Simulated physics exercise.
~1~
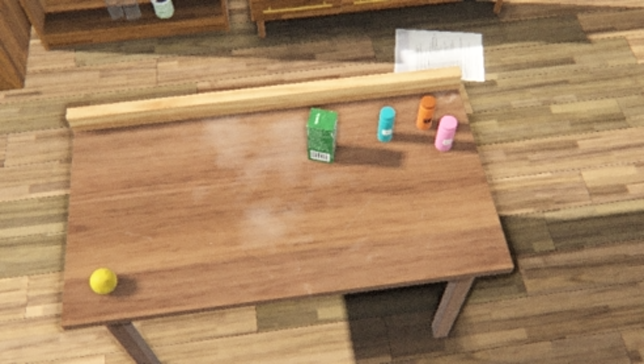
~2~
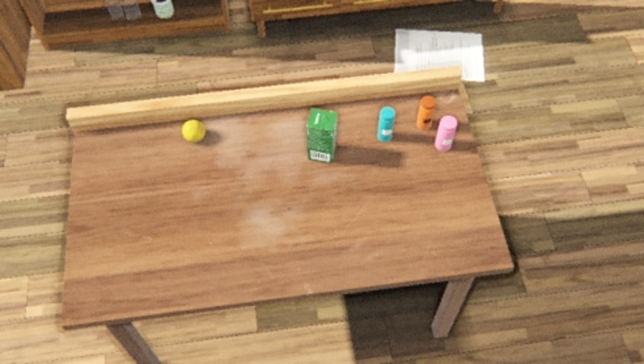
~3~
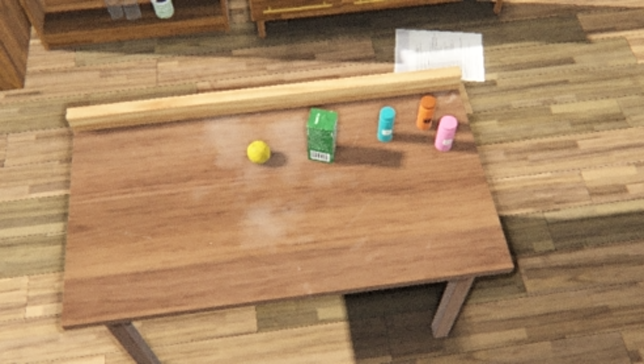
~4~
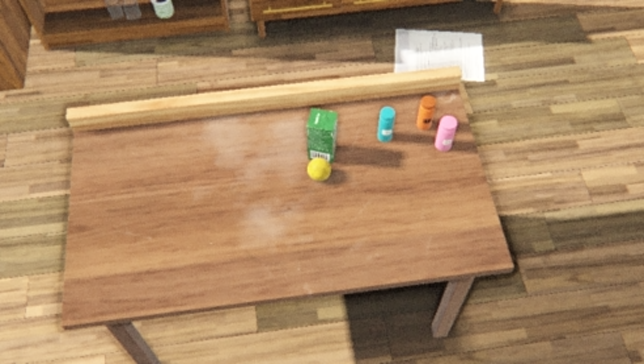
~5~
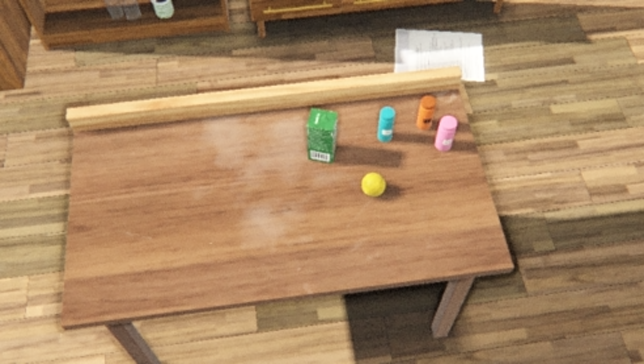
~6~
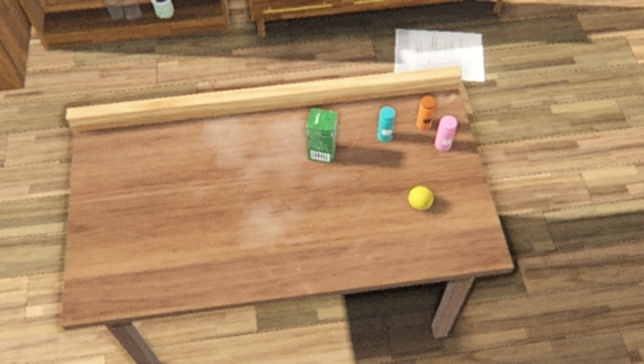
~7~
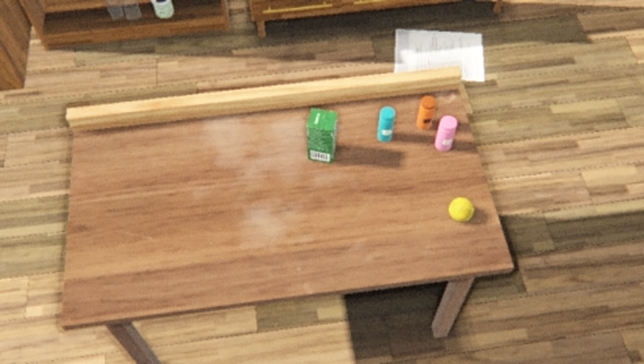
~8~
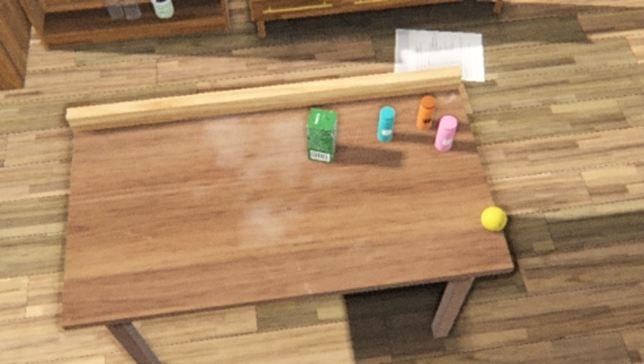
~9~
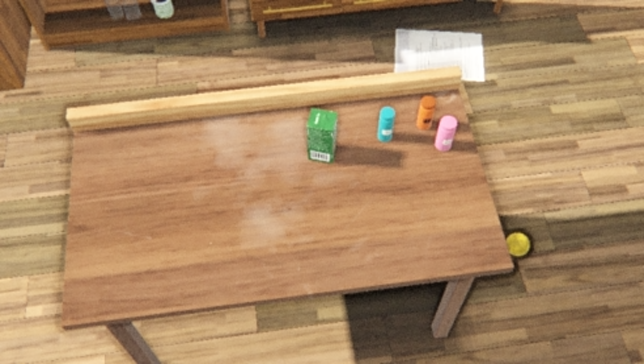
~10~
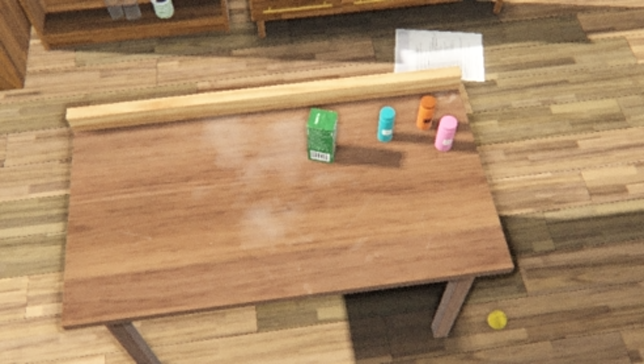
On a wooden table with a rail along its far edge, a yellow ball rolled up to the rail, angled back rightward past a green carton and three small shakers, then dropped off the right edge to the floor, leaving the other items standing.
